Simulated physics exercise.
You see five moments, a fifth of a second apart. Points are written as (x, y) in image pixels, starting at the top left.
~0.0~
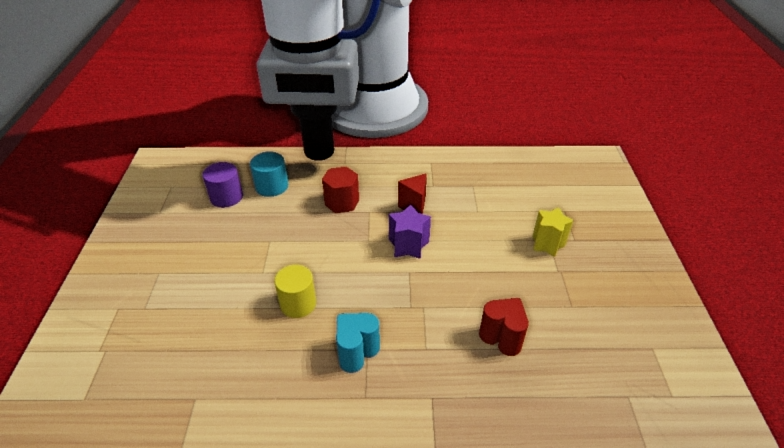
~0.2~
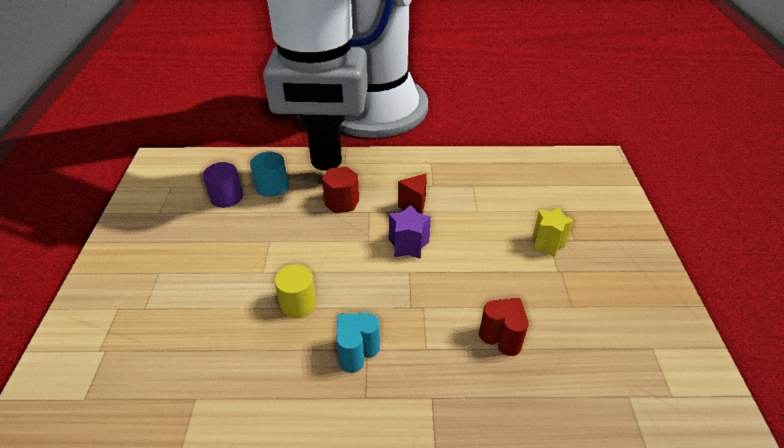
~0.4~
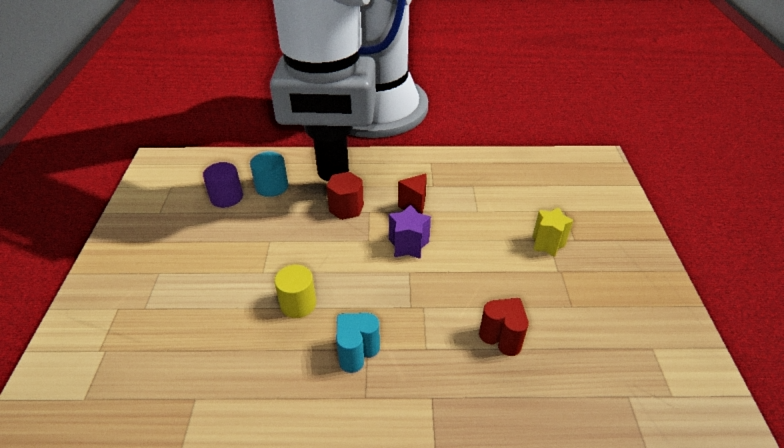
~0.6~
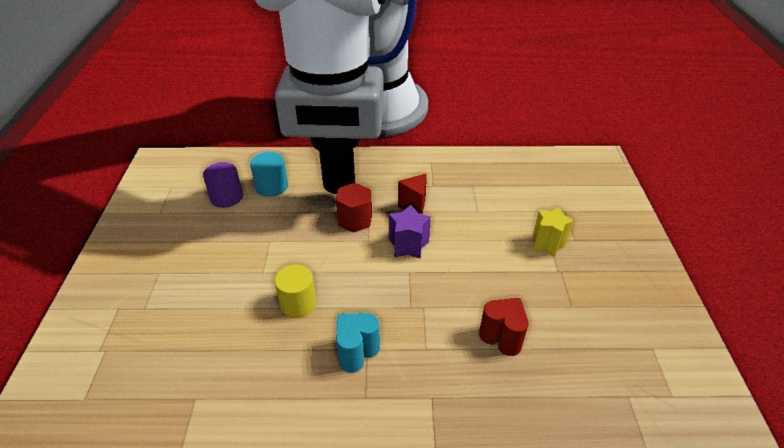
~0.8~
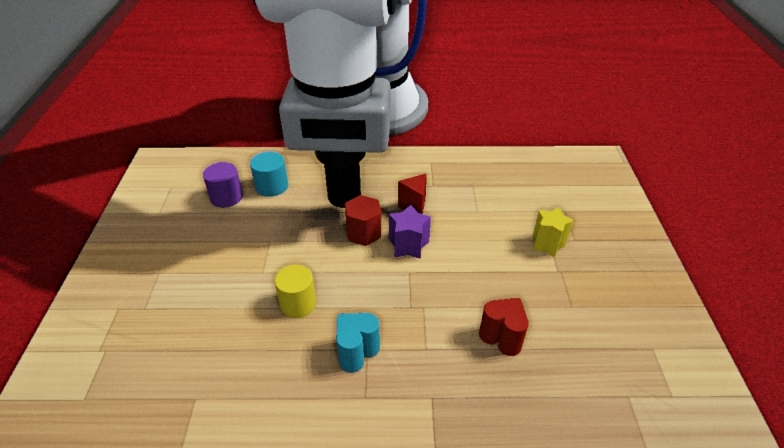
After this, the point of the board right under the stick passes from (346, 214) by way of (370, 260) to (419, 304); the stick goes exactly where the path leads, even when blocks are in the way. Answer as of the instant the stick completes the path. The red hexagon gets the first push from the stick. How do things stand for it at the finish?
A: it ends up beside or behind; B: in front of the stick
Letter B.
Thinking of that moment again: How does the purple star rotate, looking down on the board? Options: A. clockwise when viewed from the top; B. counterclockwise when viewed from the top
The one that fits is B, counterclockwise when viewed from the top.
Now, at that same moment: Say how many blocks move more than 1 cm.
It looks like one block will be pushed more than about 1 cm.
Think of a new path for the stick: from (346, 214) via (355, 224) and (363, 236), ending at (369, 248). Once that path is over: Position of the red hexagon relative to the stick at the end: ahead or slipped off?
When the path is over, you would find the red hexagon still in front of the stick.
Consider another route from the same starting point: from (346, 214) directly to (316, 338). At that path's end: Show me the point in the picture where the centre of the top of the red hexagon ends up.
Pixel (372, 232).
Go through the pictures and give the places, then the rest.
The first picture shows stick's lower end at (320, 153); turquoise heart at (355, 327); red hexagon at (340, 177); purple star at (409, 220).
The second picture shows stick at (327, 163); blocks still.
The third picture shows stick at (333, 173); red hexagon at (345, 182).
The fourth picture shows stick at (339, 185); red hexagon at (354, 194).
The fifth picture shows stick at (345, 198); turquoise heart at (355, 327); red hexagon at (363, 207); purple star at (409, 220).
On the path given first. One third of the way, stick at (359, 229); red hexagon at (385, 237), turned 20° anticlockwise; purple star at (414, 222), turned 20° anticlockwise.
Two thirds of the way, stick at (385, 259); red hexagon at (415, 269), turned 25° anticlockwise; purple star at (414, 222), turned 20° anticlockwise.
At the end, stick at (420, 288); turquoise heart still; red hexagon at (451, 302), turned 15° anticlockwise; purple star at (414, 222), turned 20° anticlockwise.
